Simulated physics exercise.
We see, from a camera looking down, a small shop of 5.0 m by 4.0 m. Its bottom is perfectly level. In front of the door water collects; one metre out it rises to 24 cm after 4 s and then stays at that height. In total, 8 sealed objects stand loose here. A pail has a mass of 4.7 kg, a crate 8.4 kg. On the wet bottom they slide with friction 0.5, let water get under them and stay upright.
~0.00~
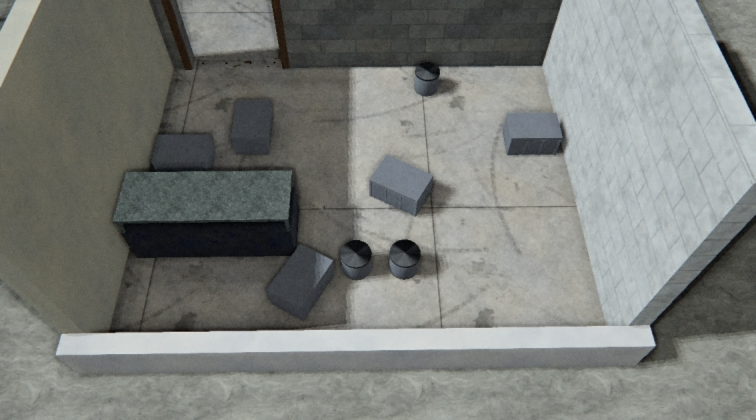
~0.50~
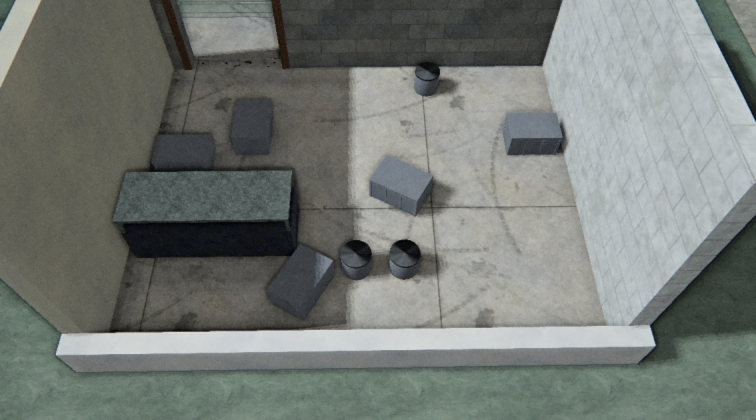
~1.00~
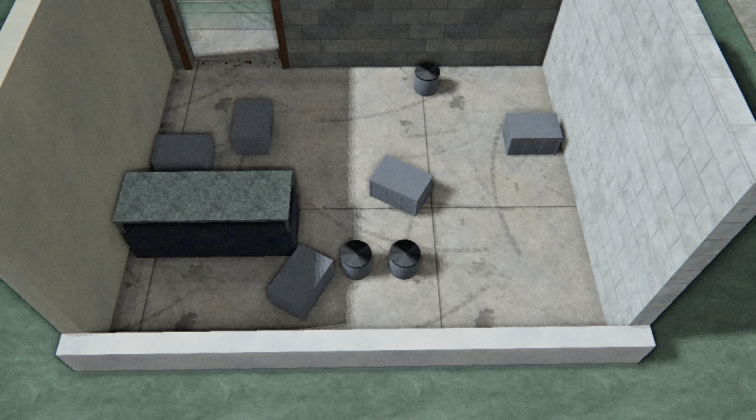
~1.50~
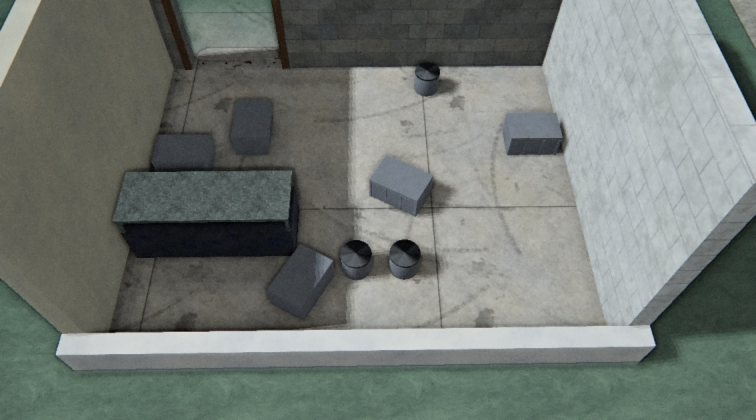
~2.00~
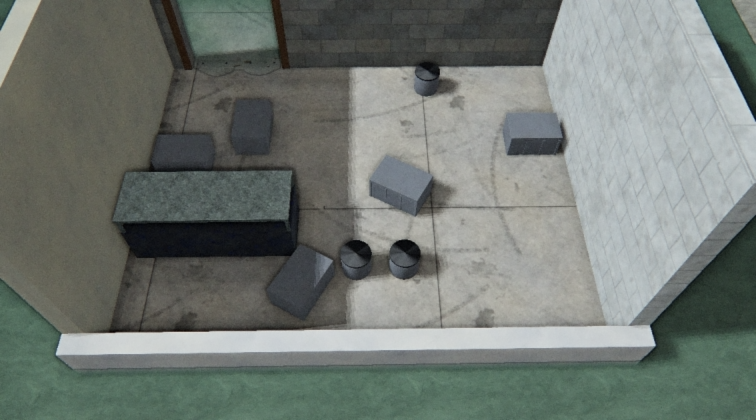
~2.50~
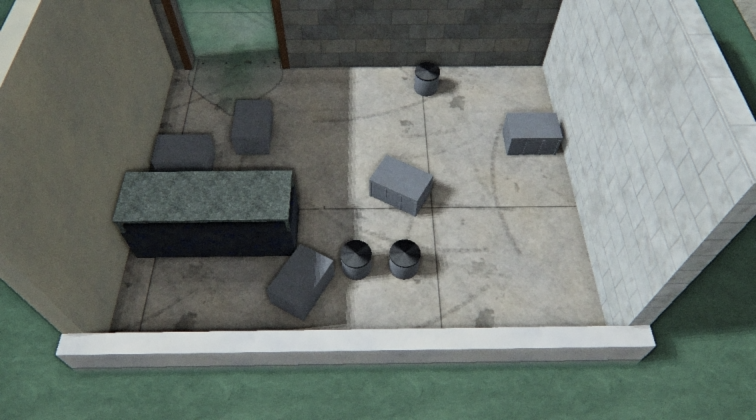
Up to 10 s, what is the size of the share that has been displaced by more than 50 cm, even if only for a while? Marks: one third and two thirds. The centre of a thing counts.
I'd predict that a third up to two thirds of the things get moved that far.
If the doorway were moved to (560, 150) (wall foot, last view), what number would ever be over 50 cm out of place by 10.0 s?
The answer would then be 7.
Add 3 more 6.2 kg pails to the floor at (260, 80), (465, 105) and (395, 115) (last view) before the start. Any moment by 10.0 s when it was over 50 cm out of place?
Beyond the limit; within the limit; within the limit.
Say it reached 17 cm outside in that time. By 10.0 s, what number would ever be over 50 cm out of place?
3.
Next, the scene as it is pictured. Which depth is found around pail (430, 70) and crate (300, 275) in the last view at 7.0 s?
Depths: Near 0 cm, then near 1 cm.
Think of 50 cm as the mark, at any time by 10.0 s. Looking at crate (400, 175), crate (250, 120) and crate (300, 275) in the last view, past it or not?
So that's beyond it for the first, beyond it for the second and inside it for the last.
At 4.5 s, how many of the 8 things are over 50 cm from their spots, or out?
I make it 1 by then.
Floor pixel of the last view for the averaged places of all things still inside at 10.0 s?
Near (420, 217).
After 3.5 s 0 of 8 are over 50 cm from their spots; 0 afloat.
After 4.5 s 1 of 8 are over 50 cm from their spots; 2 afloat.
After 7.0 s 2 of 8 are over 50 cm from their spots; 2 afloat.
After 10.0 s 3 of 8 are over 50 cm from their spots, and 3 have been at some point; 5 afloat.
